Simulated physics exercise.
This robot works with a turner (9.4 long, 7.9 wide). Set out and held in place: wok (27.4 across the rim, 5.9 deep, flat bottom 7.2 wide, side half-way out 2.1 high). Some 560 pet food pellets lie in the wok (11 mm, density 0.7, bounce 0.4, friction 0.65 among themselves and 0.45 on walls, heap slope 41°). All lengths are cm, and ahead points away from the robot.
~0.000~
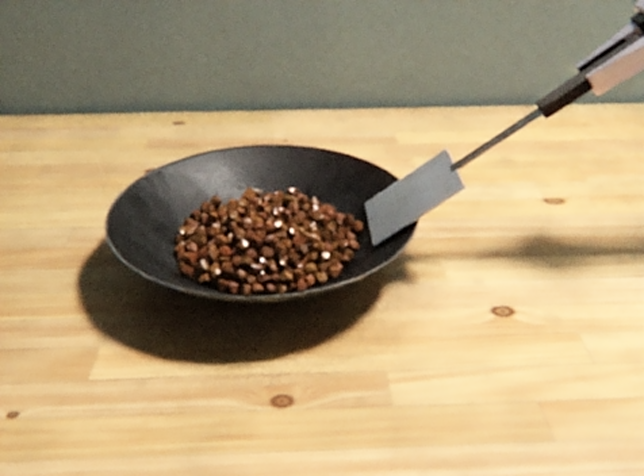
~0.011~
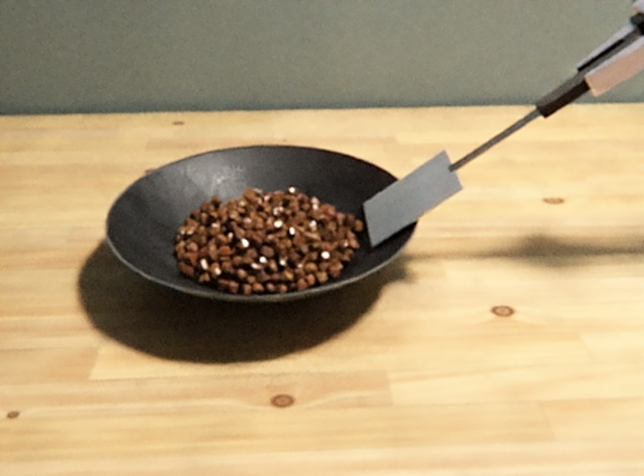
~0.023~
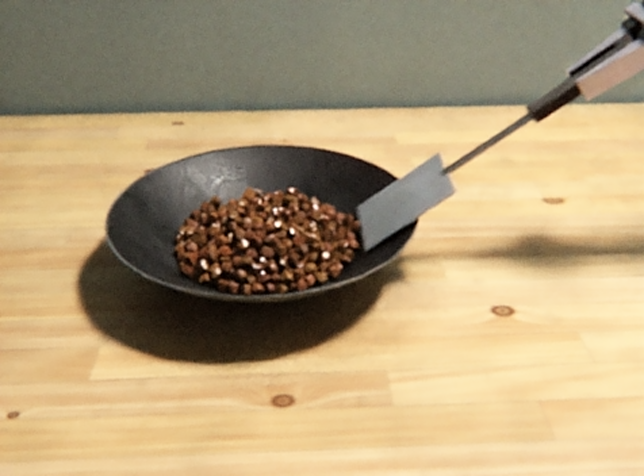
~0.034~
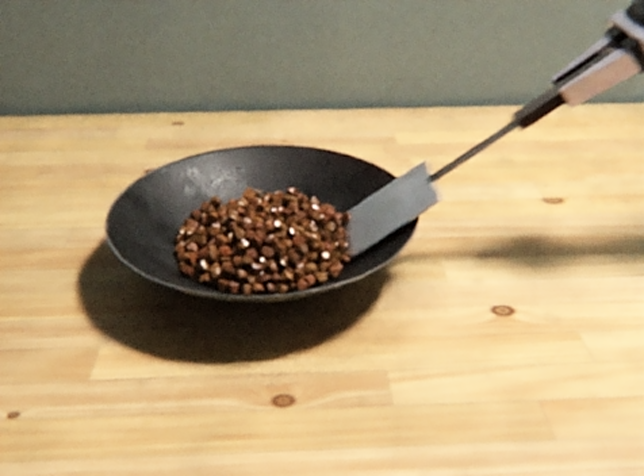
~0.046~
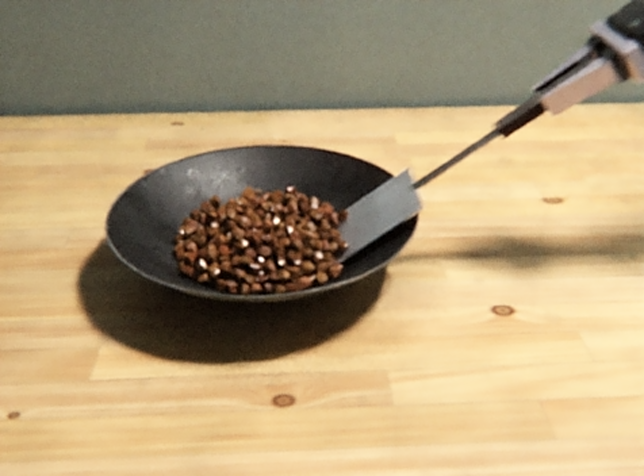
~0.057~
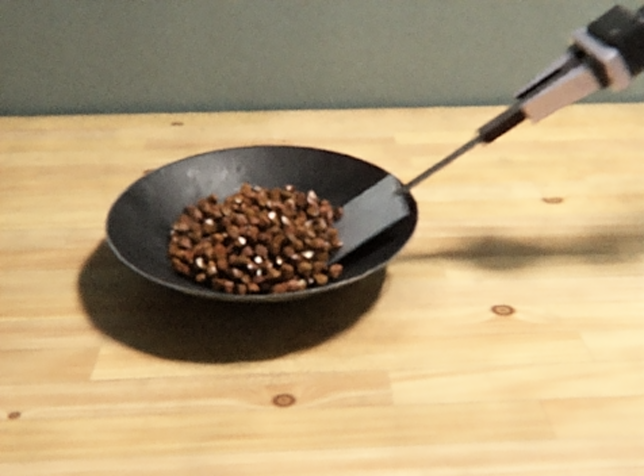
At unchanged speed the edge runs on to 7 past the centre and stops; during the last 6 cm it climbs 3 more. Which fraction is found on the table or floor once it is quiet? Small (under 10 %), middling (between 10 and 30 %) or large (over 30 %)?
Share on the table or floor: Large (over 30 %).
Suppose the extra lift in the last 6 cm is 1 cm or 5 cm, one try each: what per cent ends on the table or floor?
Some 45 and 35 per cent.
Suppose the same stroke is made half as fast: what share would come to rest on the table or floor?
It would be near 20 per cent.
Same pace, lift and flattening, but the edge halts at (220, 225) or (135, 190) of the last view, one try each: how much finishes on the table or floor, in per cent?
About 25 and 60 per cent.
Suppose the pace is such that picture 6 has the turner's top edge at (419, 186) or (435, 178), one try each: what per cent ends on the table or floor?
About 30 and 10 per cent.
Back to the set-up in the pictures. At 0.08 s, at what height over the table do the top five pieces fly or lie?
Some 7 cm.
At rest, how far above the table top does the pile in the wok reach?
Roughly 6.0 cm.
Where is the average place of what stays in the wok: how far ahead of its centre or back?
Some 4.0 cm ahead.
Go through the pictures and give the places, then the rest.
The first frame shows the turner top edge at (456, 167), sloping 37°; upper third of the load around (269, 228), from x 180 to 355, top at y 190; 559 in the wok.
The second frame shows the turner top edge at (455, 168), sloping 37°; upper third of the load around (269, 228), from x 180 to 355, top at y 190.
The third frame shows the turner top edge at (448, 171), sloping 37°; upper third of the load around (269, 228), from x 180 to 355, top at y 190.
The fourth frame shows the turner top edge at (433, 179), sloping 37°; upper third of the load around (267, 228), from x 180 to 350, top at y 190.
The fifth frame shows the turner top edge at (416, 187), sloping 37°; upper third of the load around (267, 227), from x 180 to 345, top at y 190.
The sixth frame shows the turner top edge at (399, 193), sloping 37°; upper third of the load around (262, 224), from x 175 to 345, top at y 190; 559 in the wok.
After 0.08 s, sloping 37°, highest piece 7 above the table; 559 in the wok.
After 0.11 s, sloping 37°, highest piece 8 above the table; 556 in the wok, 3 on the blade or in flight.
After 0.33 s, sloping 37°, highest piece 16 above the table; 297 in the wok, 97 on the table or floor, 165 on the blade or in flight.
After 1.38 s, sloping 37°, highest piece 6 above the table; 295 in the wok, 264 on the table or floor.
In the end, 295 in the wok, 264 on the table or floor. That is 47 % on the table or floor.
